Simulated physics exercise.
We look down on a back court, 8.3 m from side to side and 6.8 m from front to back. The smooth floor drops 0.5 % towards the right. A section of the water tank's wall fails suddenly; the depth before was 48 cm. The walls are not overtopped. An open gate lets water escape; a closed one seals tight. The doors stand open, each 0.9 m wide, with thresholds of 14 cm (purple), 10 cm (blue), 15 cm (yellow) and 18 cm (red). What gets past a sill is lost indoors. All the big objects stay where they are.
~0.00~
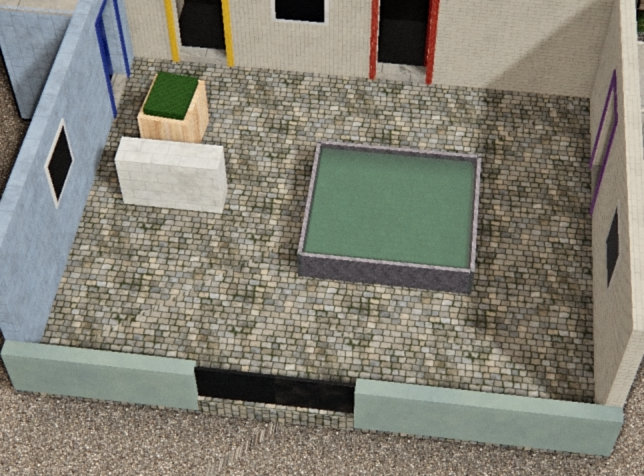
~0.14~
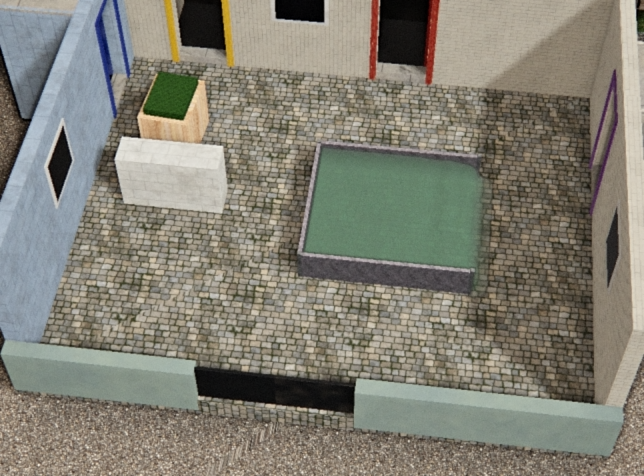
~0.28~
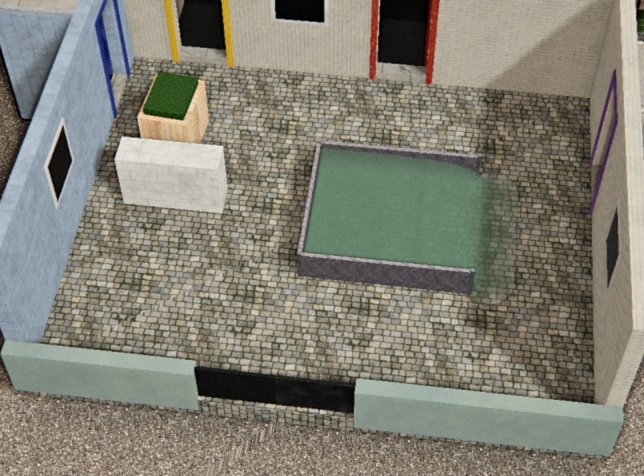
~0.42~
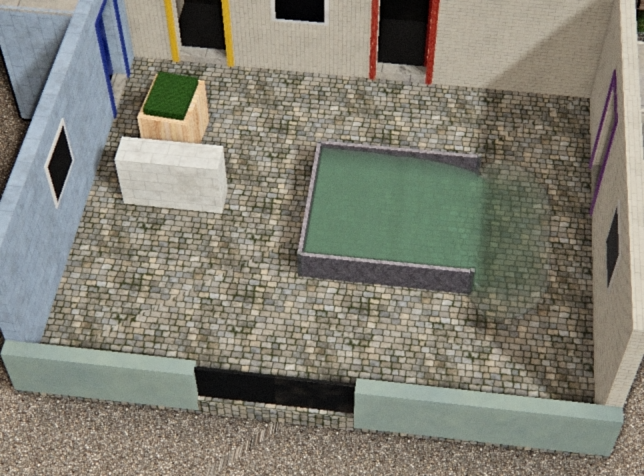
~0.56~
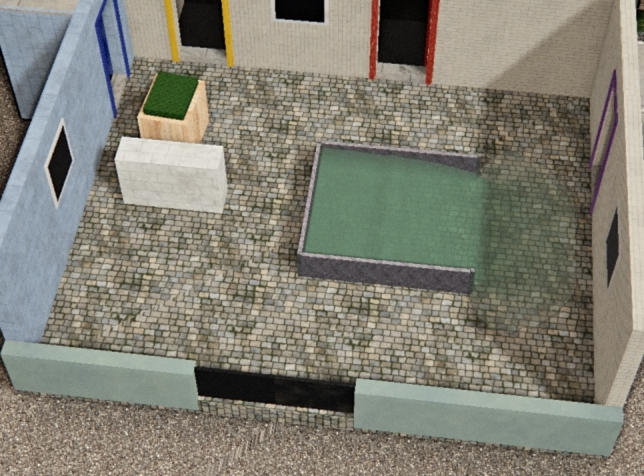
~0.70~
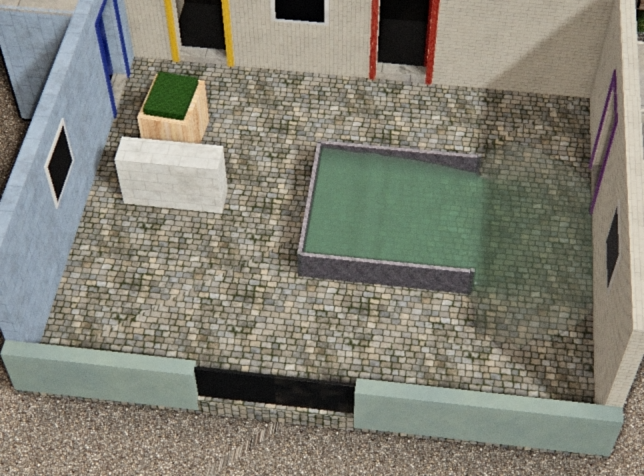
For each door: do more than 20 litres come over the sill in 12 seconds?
The water let in: At the purple door it goes over the limit; at the blue door it does not reach the limit; at the yellow door it stays under the limit; at the red door it does not reach the limit.
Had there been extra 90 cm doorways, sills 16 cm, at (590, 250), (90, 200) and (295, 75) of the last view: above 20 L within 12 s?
In turn: Past it, not over, under.
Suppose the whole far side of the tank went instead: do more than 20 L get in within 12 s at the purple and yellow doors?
Against that limit: Purple below, yellow under.
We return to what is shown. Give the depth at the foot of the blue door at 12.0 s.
Roughly 9.0 cm deep.
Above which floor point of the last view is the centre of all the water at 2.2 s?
At about (476, 235).
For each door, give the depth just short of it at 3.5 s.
In cm: Purple 21, blue 0, yellow 0, red 2.
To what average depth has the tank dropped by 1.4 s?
Some 31 cm.
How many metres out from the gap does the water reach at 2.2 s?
About 4.0 m.
After 1.4 s water covers 15 % of the floor and is deepest (36 cm) near (581, 243); purple door 24 cm at the sill, 10 L in, blue door not reached, yellow door not reached, red door not reached.
After 2.2 s water covers 20 % of the floor and is deepest (34 cm) near (581, 252); purple door 26 cm at the sill, 49 L in, blue door not reached, yellow door not reached, red door not reached.
After 3.5 s water covers 30 % of the floor and is deepest (32 cm) near (595, 420); purple door 21 cm at the sill, 111 L in, blue door not reached, yellow door not reached, red door 2 cm at the sill, 0 L in.
After 7.0 s water covers 90 % of the floor and is deepest (12 cm) near (582, 430); purple door 10 cm at the sill, 129 L in, blue door 4 cm at the sill, 0 L in, yellow door 3 cm at the sill, 0 L in, red door 6 cm at the sill, 0 L in.
After 12.0 s water covers 100 % of the floor and is deepest (10 cm) near (137, 149); purple door 6 cm at the sill, 129 L in, blue door 9 cm at the sill, 0 L in, yellow door 6 cm at the sill, 0 L in, red door 4 cm at the sill, 0 L in.
